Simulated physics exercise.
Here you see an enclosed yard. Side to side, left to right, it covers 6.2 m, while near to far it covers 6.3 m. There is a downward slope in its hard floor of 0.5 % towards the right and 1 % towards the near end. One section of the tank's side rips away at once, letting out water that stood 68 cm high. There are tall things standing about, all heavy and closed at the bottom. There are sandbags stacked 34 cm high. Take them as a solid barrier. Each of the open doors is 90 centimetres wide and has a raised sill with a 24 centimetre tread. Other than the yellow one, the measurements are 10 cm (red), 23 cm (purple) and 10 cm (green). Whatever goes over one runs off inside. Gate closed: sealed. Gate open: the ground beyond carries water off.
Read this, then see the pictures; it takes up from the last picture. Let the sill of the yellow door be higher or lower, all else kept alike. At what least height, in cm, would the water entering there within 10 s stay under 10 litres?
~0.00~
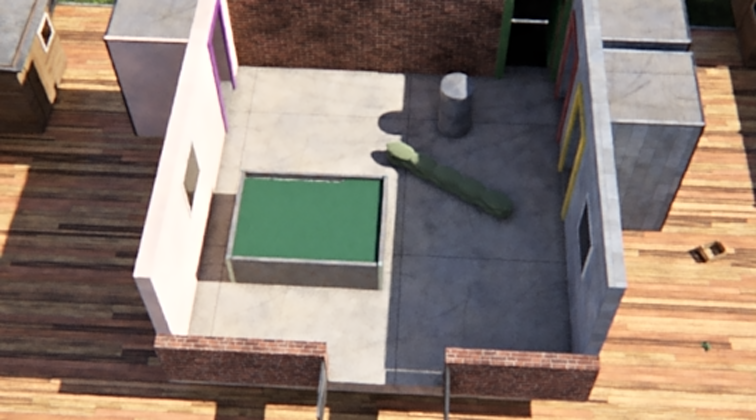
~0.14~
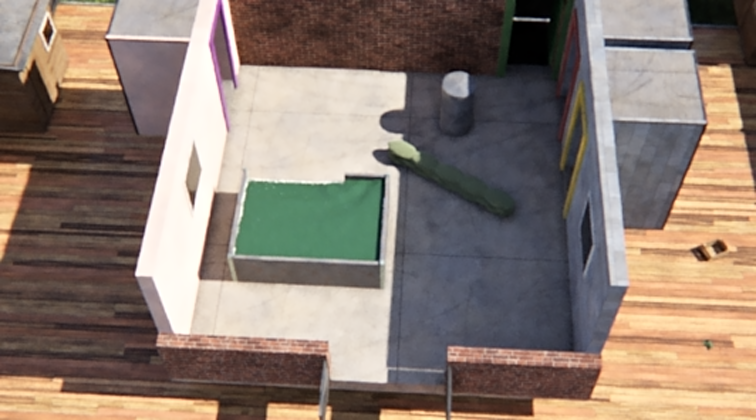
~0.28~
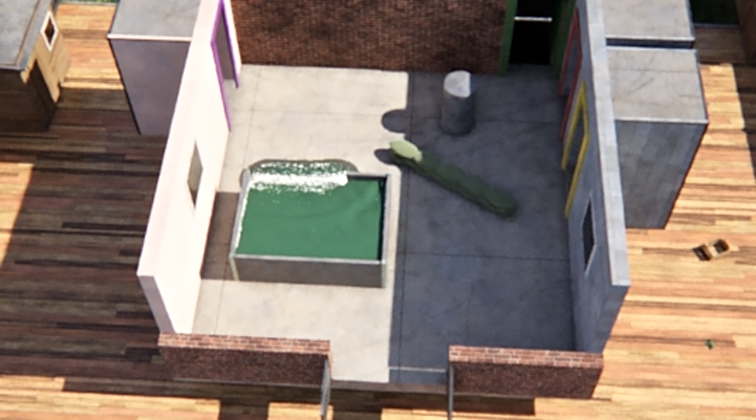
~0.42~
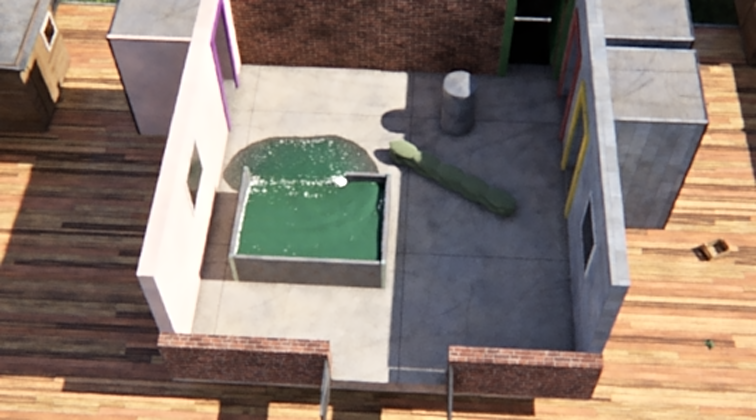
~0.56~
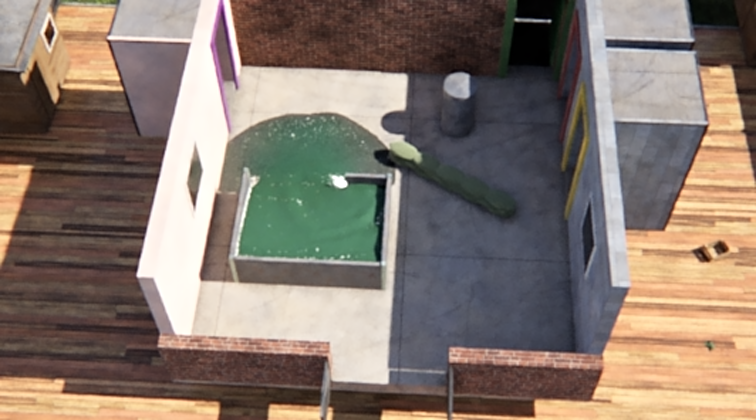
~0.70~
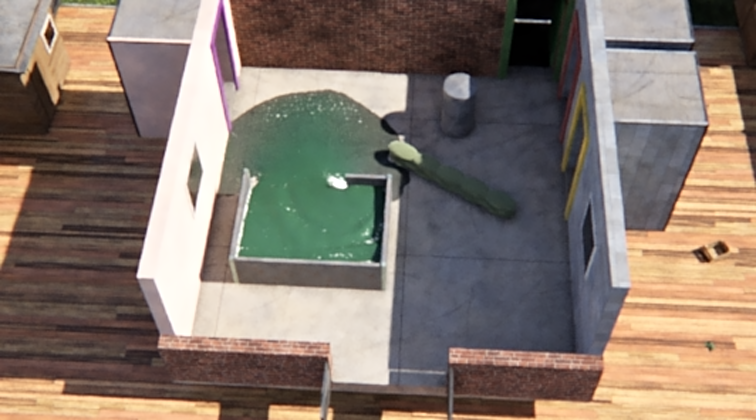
At about 16 cm.
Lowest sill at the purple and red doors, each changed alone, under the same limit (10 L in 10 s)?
You'd want some 30 cm at purple and some 20 cm at red.
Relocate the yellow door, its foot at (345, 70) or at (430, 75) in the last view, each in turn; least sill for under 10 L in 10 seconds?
In turn: Roughly 30 cm, roughly 12.5 cm.
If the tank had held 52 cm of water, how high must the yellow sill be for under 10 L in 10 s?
12.0 cm.
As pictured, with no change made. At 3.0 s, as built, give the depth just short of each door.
Depths in cm: Red 6, purple 30, green 5, yellow 0.
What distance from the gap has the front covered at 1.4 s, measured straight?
Near 3.6 m, more or less.
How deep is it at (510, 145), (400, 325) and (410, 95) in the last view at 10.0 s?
Close to 7, 4 and 7 cm, one after the other.
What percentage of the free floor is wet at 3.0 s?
The wet part is about 40 per cent.
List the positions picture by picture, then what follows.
In the first picture, the tank at (310, 219) is whole and still, 68 cm deep; the yellow door at (571, 158) is dry.
In the second picture, the front is at a hidden place, 0.4 m from the gap on the far side; 0.4 m2 of floor is wet, 68 cm left at the back.
In the third picture, the front is at (316, 163), 0.8 m from the gap on the far side; 1.3 m2 of floor is wet, 68 cm left at the back.
In the fourth picture, the front is at (328, 138), 1.4 m from the gap on the far side; 2.8 m2 of floor is wet, 66 cm left at the back.
In the fifth picture, the gap is on the far side, the front 1.9 m out at (315, 116); the back of the tank holds 60 cm.
In the sixth picture, water pours out on the far side and has run 2.5 m, to (321, 93); about 6 cm deep outside, 59 cm at the back; the yellow door at (575, 158), 4.7 m from the gap, is still 2.9 m from the nearest water.
After 1.4 s water covers 30 % of the floor, deepest (40 cm) near (249, 74); it has not reached the yellow door.
After 3.0 s water covers 40 % of the floor, deepest (30 cm) near (239, 131); it has not reached the yellow door.
After 10.0 s water covers 95 % of the floor, deepest (14 cm) near (551, 378); 12 cm at the yellow door, 15 litres in over its 15 cm sill.
At the yellow door as built, the water arrived by 3.6 s and peaked near 19 cm at 6.4 s.
Run again over the same 10 s with other heights there, 23 litres in over 13.5 cm, 5 litres over 18 cm. The limit of 10 litres is kept from about 16 cm up.
